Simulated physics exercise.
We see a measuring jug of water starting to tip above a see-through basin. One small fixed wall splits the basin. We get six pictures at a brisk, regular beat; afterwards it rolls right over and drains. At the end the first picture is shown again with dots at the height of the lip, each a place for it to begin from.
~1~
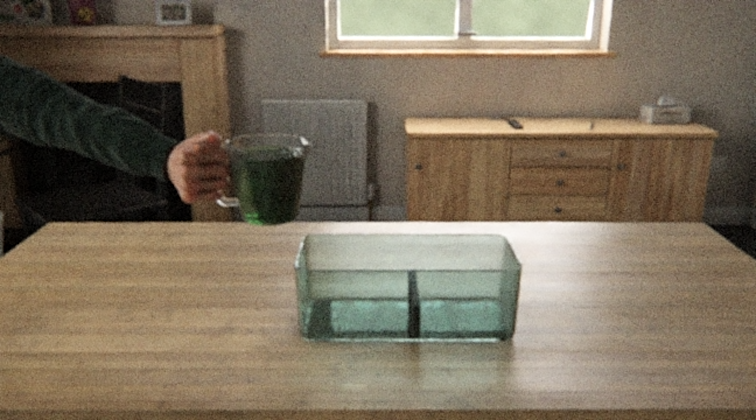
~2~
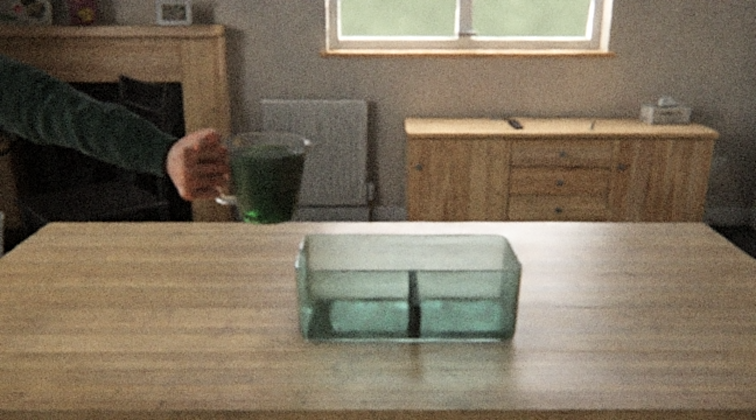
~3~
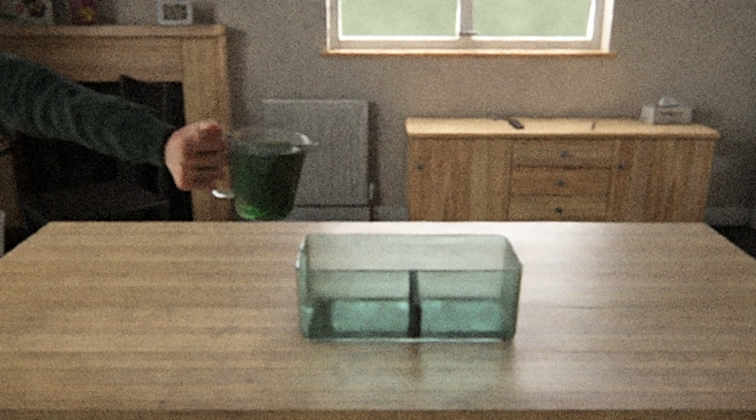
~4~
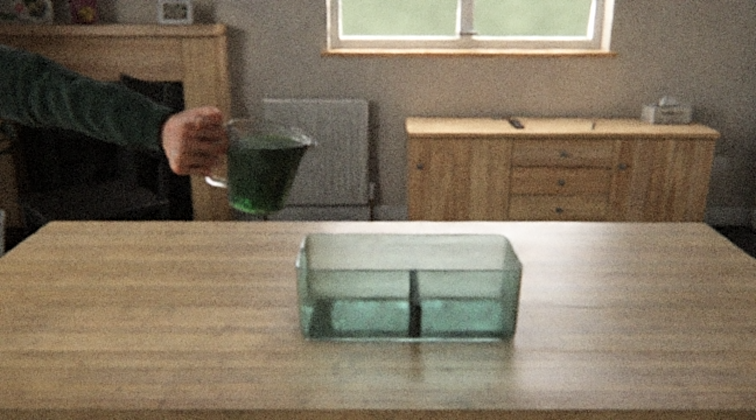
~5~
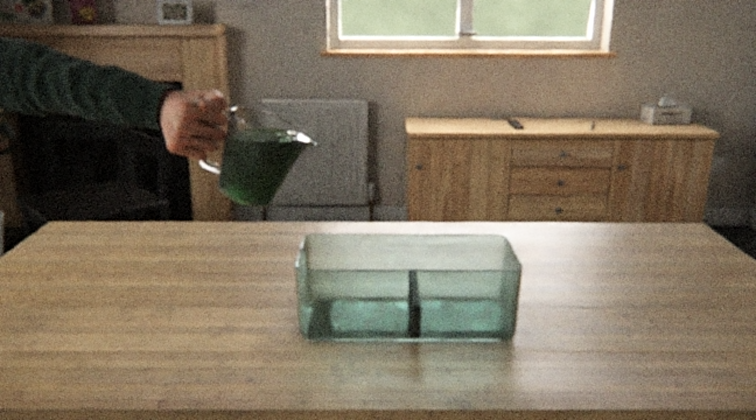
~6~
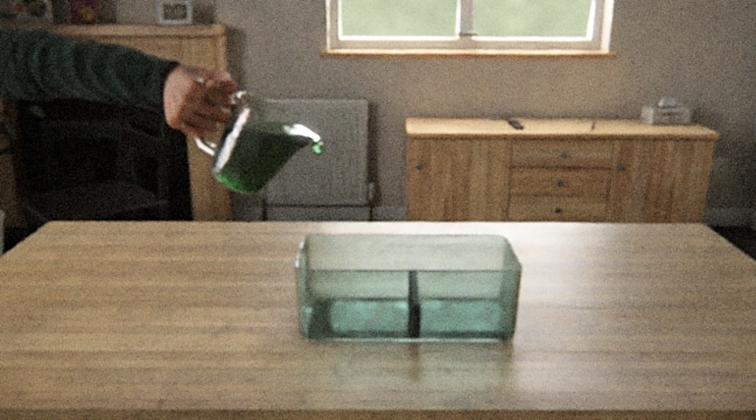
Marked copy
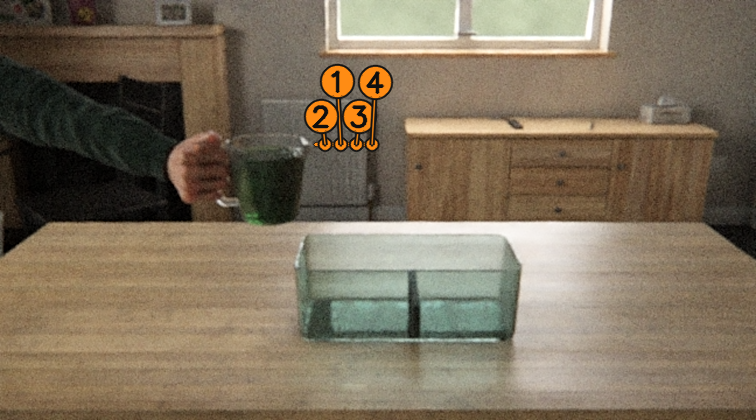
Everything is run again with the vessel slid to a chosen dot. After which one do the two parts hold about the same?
The best place is 1.
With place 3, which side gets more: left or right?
The right side.
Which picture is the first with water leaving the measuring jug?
In picture 6.
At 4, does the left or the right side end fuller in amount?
The right one.
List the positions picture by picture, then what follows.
Upright, lip at (315, 144); basin from (300, 337) to (515, 337); top of the wall at (414, 286); nothing has left yet, in the first frame.
Upright, lip at (315, 144); nothing has left yet, in the second frame.
Tipped about 6°, lip at (316, 144); nothing has left yet, in the third frame.
Tipped about 13°, lip at (316, 143); nothing has left yet, in the fourth frame.
Tipped about 22°, lip at (315, 143); nothing has left yet, in the fifth frame.
Tipped about 32°, lip at (315, 143); water is over the lip, down to (319, 151), in the sixth frame.
In orange, 1 at (340, 144); 2 at (325, 144); 3 at (356, 144); 4 at (372, 144).
If 1 is chosen, about 40 % ends left of the wall and 58 % right of it.
If 2 is chosen, about 86 % ends left of the wall and 11 % right of it; 3 % is lost outside.
If 3 is chosen, about 11 % ends left of the wall and 87 % right of it.
If 4 is chosen, about 5 % ends left of the wall and 93 % right of it.
